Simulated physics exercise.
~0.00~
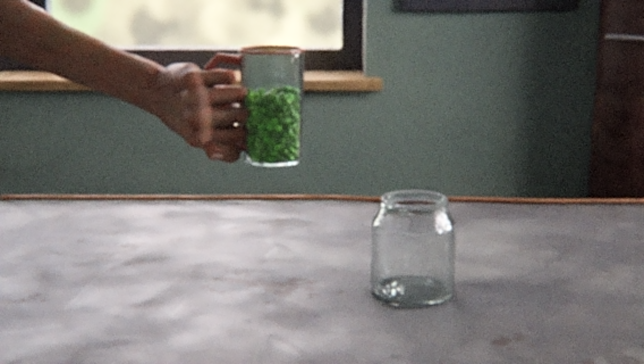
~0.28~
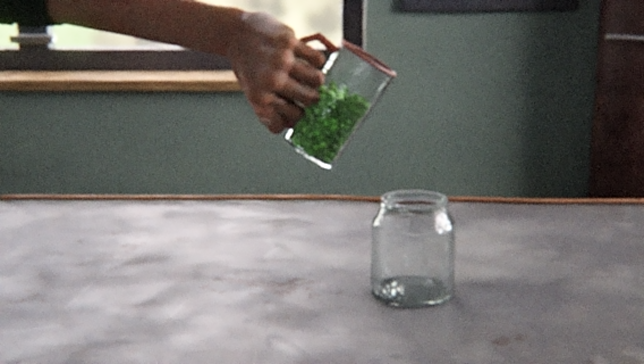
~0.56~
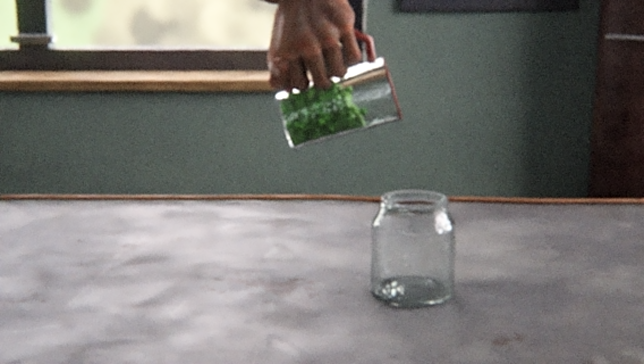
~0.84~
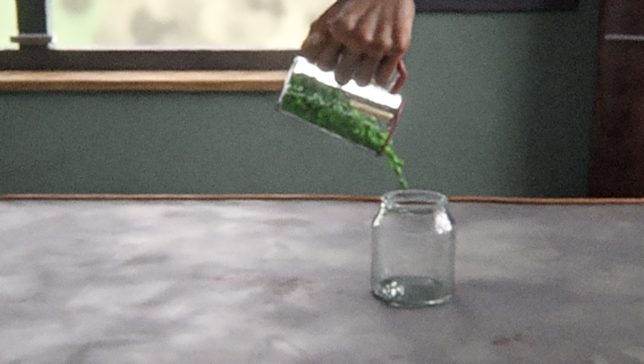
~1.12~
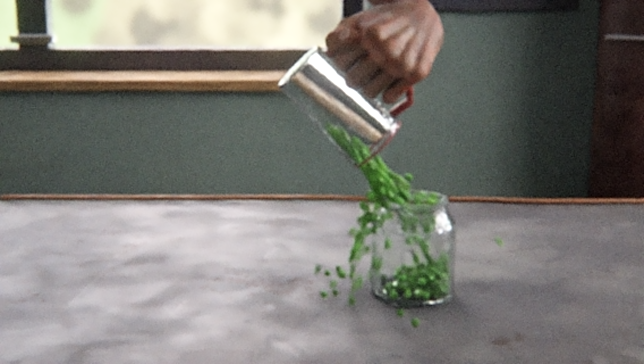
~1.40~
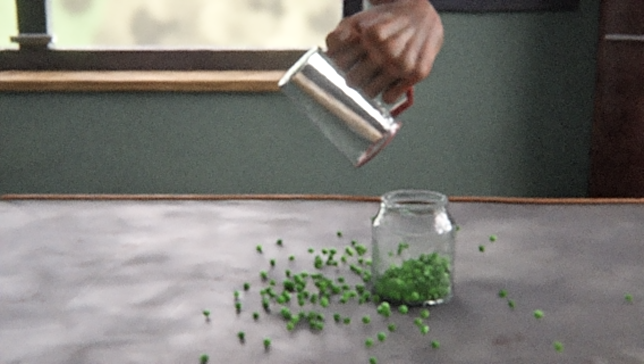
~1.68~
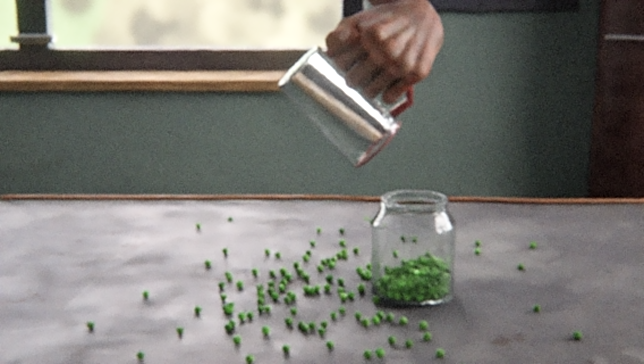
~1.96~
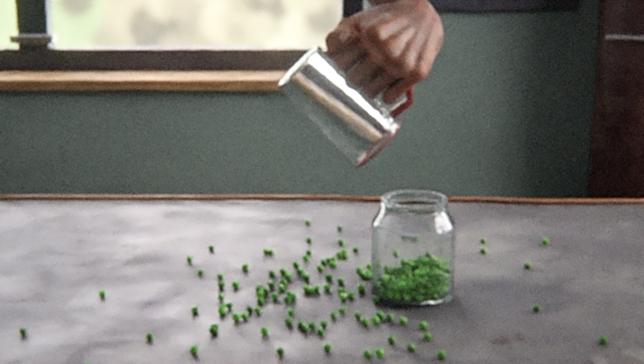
A hand tipped a clear glass mug of green peas over an open glass jar on a grey table, and the peas rushed out, most landing in the jar while many scattered across the tabletop, leaving the mug empty.
